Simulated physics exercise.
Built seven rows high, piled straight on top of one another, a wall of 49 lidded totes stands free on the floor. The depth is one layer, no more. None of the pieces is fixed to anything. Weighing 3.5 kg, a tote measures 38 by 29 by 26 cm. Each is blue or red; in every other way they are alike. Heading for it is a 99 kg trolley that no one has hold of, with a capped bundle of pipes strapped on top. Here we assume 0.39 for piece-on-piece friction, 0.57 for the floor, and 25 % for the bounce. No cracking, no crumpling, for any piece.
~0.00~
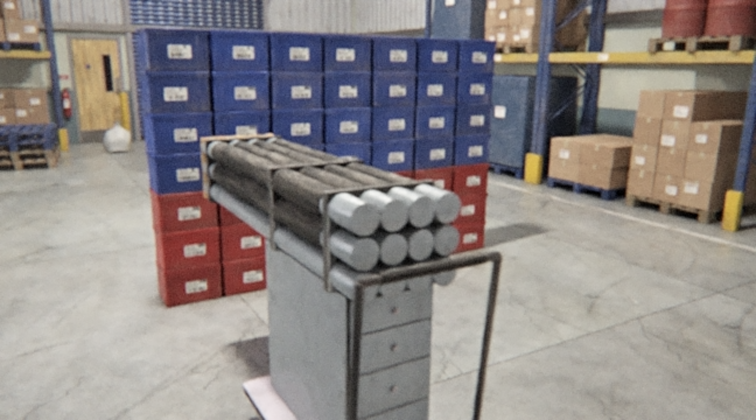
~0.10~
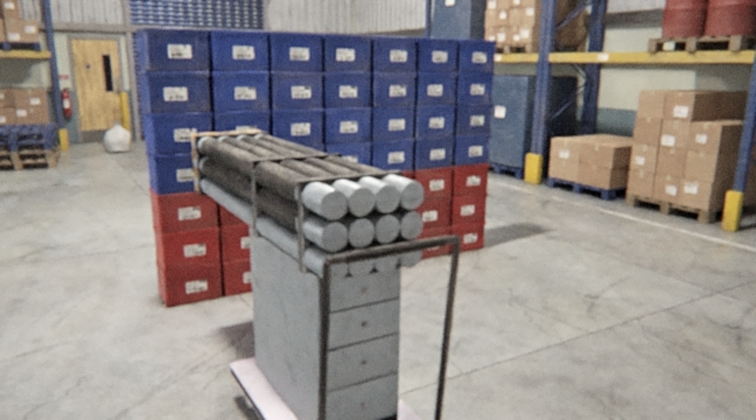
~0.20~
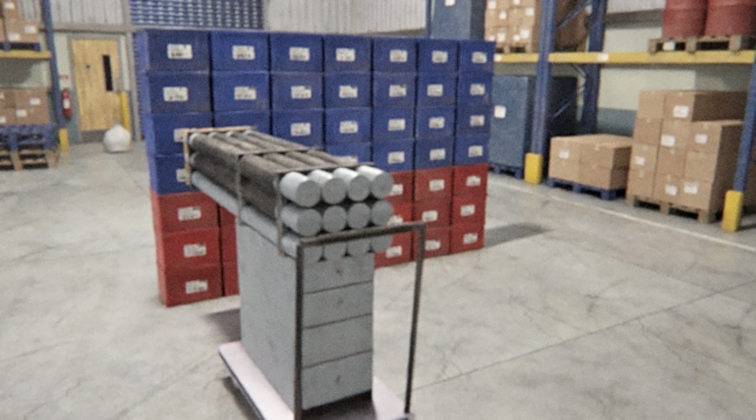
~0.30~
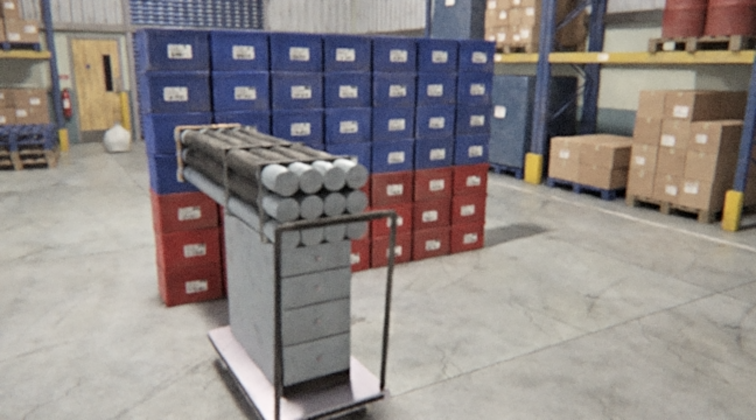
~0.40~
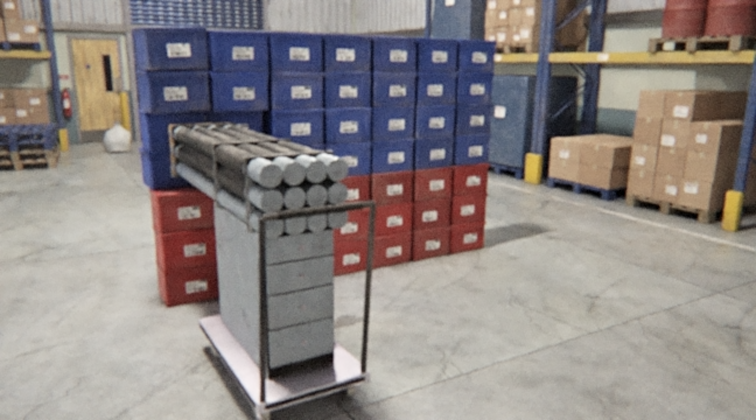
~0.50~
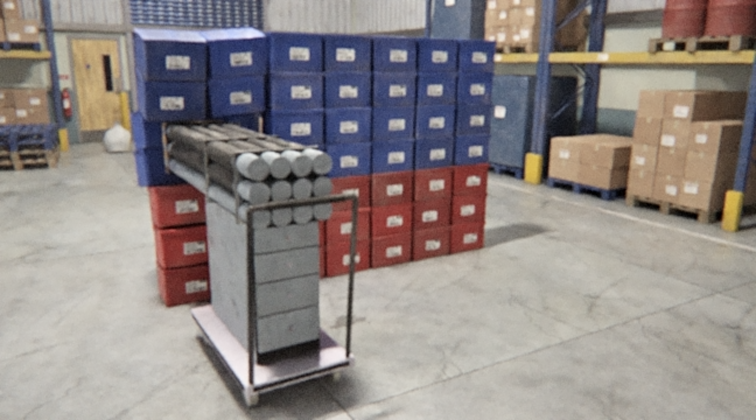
A trolley loaded with grey pipes rolls into a blue and red tote wall, shifting several totes.
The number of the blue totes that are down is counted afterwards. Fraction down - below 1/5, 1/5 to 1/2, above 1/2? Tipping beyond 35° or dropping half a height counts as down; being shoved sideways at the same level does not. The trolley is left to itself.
1/5 to 1/2.
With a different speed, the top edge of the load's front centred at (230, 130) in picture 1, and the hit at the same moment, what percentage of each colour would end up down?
Result - red: 30%; blue: 30%.
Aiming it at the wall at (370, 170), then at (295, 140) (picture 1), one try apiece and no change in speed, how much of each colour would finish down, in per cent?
For red it's 10 then 0 per cent, for blue 30 then 20 per cent.
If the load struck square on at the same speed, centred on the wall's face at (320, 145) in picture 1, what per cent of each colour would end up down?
Red 0 %, blue 30 %.
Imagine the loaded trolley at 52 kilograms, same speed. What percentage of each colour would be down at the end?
The split would be red 0, then blue 30 per cent.
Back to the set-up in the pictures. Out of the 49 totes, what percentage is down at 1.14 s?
By then, 15 per cent.
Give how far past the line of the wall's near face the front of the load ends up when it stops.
Offset past line: Approx. 140 cm.
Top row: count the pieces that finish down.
The number is 2.
Around 0.74 s, load 68 cm past the wall's line, still rolling; 7 of the 28 blue totes down (7 of 49 in all colours); top blue tote tipped 47°, 19 cm lower; top red tote tipped 7°.
Around 1.14 s, load 1.13 m past the wall's line, still rolling; 7 of the 28 blue totes down (7 of 49 in all colours); top blue tote on its side; top red tote displaced 23 cm.
Around 1.90 s, load 1.40 m past the wall's line, stopped; 8 of the 28 blue totes down (8 of 49 in all colours); top blue tote on its side; top red tote displaced 44 cm.
Finally (3.5 s), load 1.40 m past the wall's line, stopped; 8 of the 28 blue totes down (8 of 49 in all colours); top blue tote on its side; top red tote displaced 44 cm. That is 29 per cent. Seen by the last camera, middles, top red tote near (228, 190).
